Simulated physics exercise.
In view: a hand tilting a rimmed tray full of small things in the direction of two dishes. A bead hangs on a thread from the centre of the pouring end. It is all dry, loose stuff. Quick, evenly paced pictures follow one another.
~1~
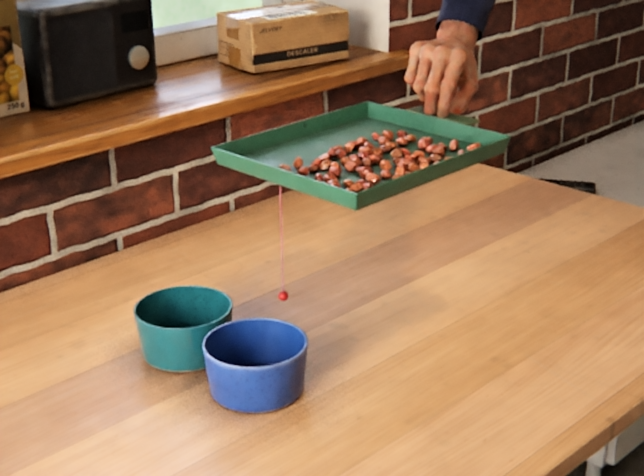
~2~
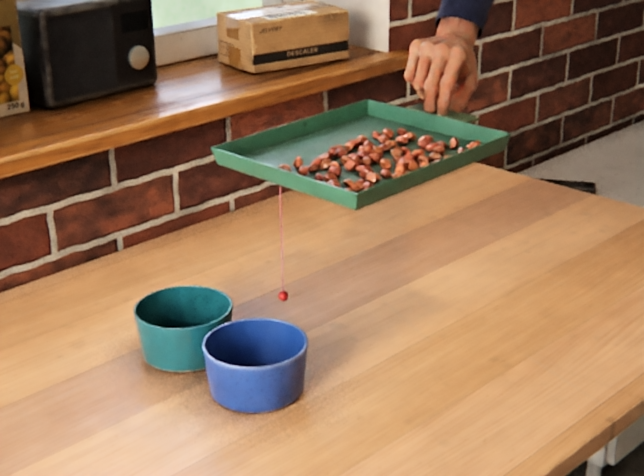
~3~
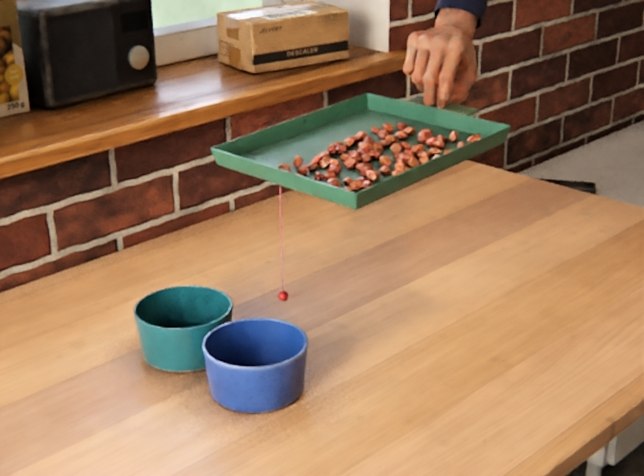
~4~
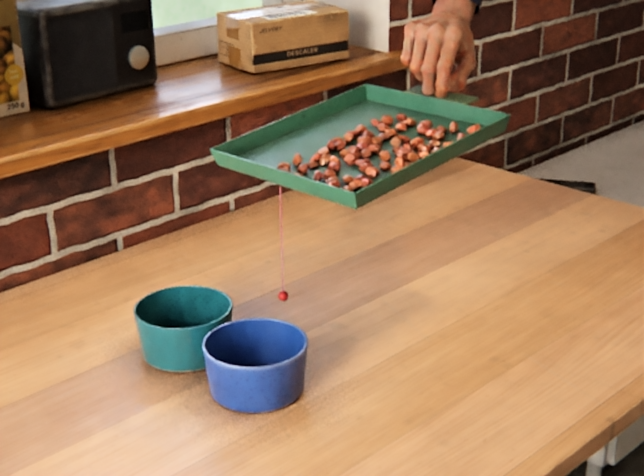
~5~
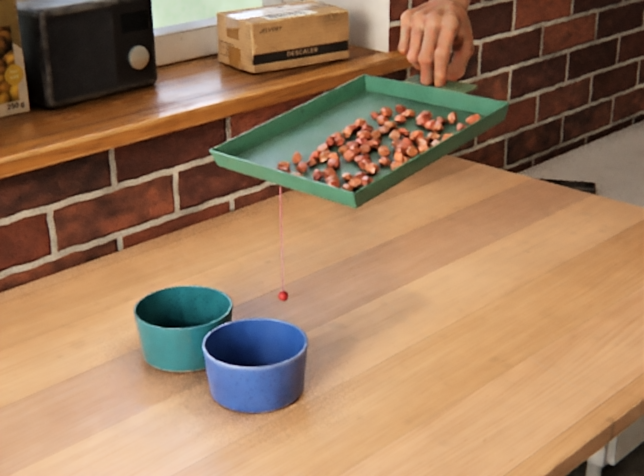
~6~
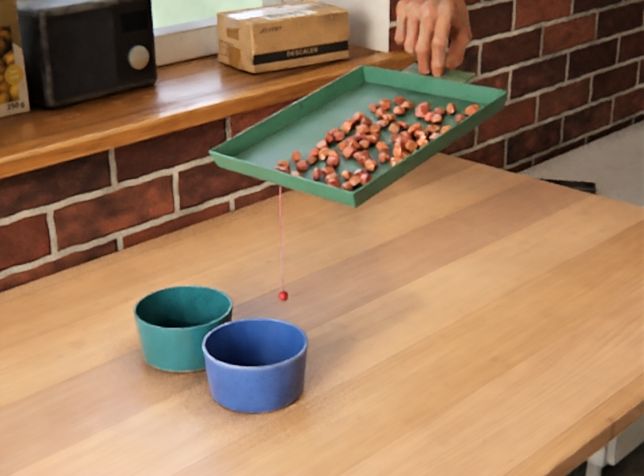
Above a wooden table, a hand gradually tilts a green tray of small reddish-brown pieces.
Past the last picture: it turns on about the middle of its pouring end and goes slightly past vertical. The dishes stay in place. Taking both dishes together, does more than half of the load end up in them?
Yes.
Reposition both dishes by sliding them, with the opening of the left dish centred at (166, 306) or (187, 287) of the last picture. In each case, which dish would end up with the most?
In the first try it's the one on the right, and in the second it's the one on the right.
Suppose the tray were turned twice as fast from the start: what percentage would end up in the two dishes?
Near 80 %.
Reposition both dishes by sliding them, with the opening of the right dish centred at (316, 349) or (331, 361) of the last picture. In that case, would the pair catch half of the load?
At the first place more than half, at the second the larger part.
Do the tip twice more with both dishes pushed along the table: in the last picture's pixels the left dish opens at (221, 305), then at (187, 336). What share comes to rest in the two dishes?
90 %, 20 %.
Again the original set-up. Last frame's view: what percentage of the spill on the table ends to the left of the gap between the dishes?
Estimate: About 50 percent.
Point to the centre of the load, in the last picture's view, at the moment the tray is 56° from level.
The middle of the load sits near (299, 162).
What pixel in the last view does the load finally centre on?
The centre comes to rest near (237, 375).
Shortly afterwards, tray tipped steeply; the whole lot on the tray.
Next, tray tipped right over; the bulk on the tray; a little in the right dish; a little in the left dish; only a few outside both; a little in the air.
Some moments later, tray tipped past a quarter turn; near half in the right dish; near a third in the left dish; a little outside both.
In the end, tray tipped past a quarter turn; near half in the right dish; near a third in the left dish; a little outside both.
